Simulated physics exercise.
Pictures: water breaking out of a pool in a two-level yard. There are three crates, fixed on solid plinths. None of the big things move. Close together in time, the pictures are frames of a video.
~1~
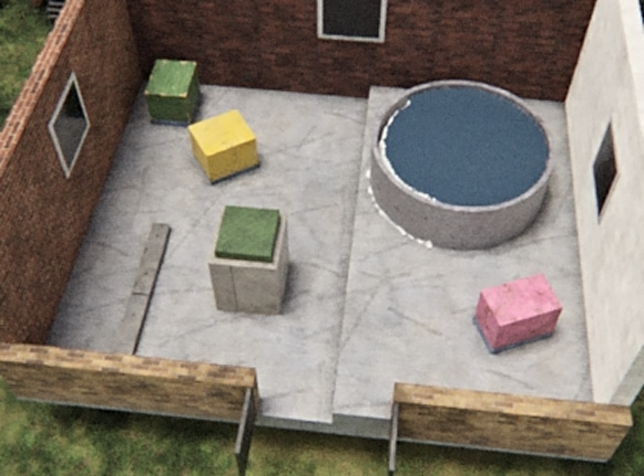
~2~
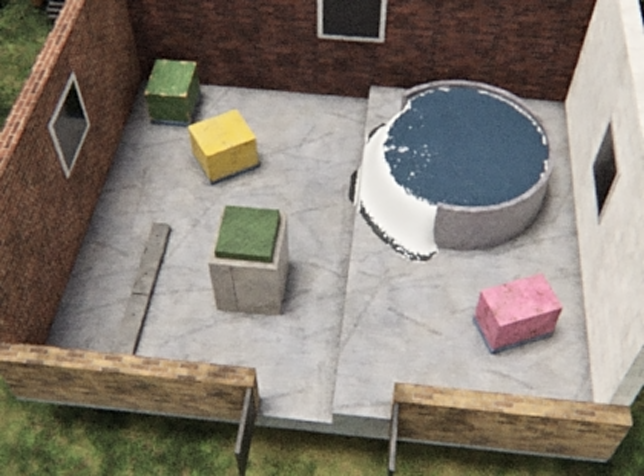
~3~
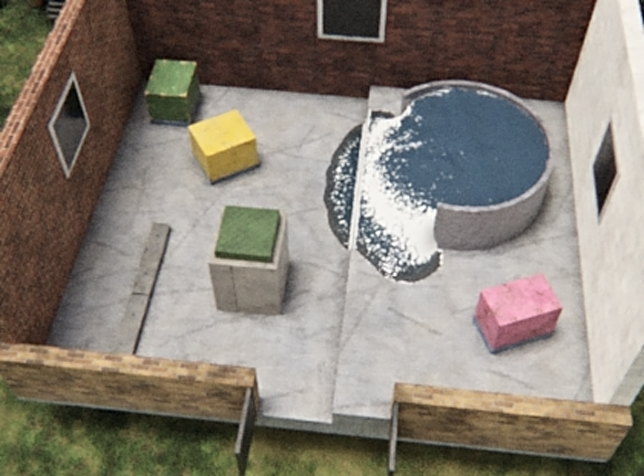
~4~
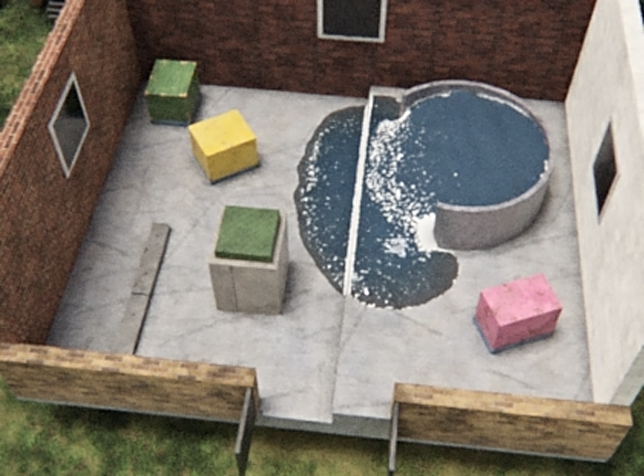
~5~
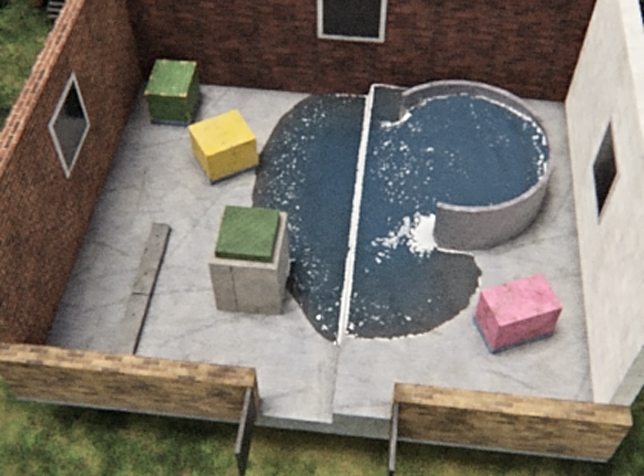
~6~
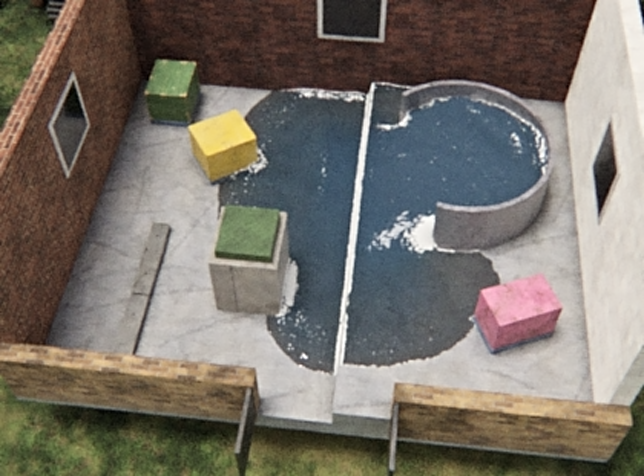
Water bursts from the left side of a round grey pool in a walled, two-level concrete yard, seen from a high, unmoving viewpoint. Green and yellow crates sit at upper left, a pink one at lower right, and a green-topped grey block near the centre. The foaming water drops over the step, spreads leftward and forward, and reaches the yellow crate, block and pink crate.
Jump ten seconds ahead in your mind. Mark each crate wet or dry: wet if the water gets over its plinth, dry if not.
Green crate wet, yellow crate wet, pink crate dry.
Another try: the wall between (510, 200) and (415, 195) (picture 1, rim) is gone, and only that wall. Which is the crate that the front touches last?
The one in green.
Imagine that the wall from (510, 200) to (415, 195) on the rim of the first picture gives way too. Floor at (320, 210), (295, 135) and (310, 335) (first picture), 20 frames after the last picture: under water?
First: Spared by the leak. Second: Spared by the leak. Third: Reached by the flood.
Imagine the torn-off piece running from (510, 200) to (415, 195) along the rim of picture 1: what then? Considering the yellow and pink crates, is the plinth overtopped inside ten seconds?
In that case the yellow crate is flooded and the pink crate is flooded.
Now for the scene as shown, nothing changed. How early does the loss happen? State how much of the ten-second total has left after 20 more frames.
My figure: 40 percent.
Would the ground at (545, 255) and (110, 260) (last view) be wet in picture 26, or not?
First spot bare, second spot soaked.
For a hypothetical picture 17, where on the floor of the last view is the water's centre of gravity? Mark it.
Near (302, 205).
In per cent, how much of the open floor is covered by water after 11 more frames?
I reckon around 65 %.
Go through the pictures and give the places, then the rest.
The first frame shows the round pool at (462, 146) is whole and still.
In the second frame, the front is at (424, 258), out from the gap at (377, 178).
In the third frame, water pours out at (376, 181) and has run to (369, 113).
In the fourth frame, the front is at (367, 110), out from the gap at (376, 183).
In the fifth frame, water pours out at (376, 184) and has run to (387, 334).
In the sixth frame, water pours out at (376, 185) and has run to (318, 363).
A moment on, water covers 55 % of the floor; the green crate water round its plinth, the yellow crate water round its plinth, the pink crate water round its plinth.
Next, water covers 65 % of the floor; the green crate water round its plinth, the yellow crate water round its plinth, the pink crate water round its plinth.
Then, water covers 70 % of the floor; the green crate water round its plinth, the yellow crate water round its plinth, the pink crate water round its plinth.
Later, water covers 70 % of the floor; the green crate water round its plinth, the yellow crate water round its plinth, the pink crate water round its plinth.
In the end, water covers 70 % of the floor; the green crate was topped, the yellow crate was topped, the pink crate stayed above the water.
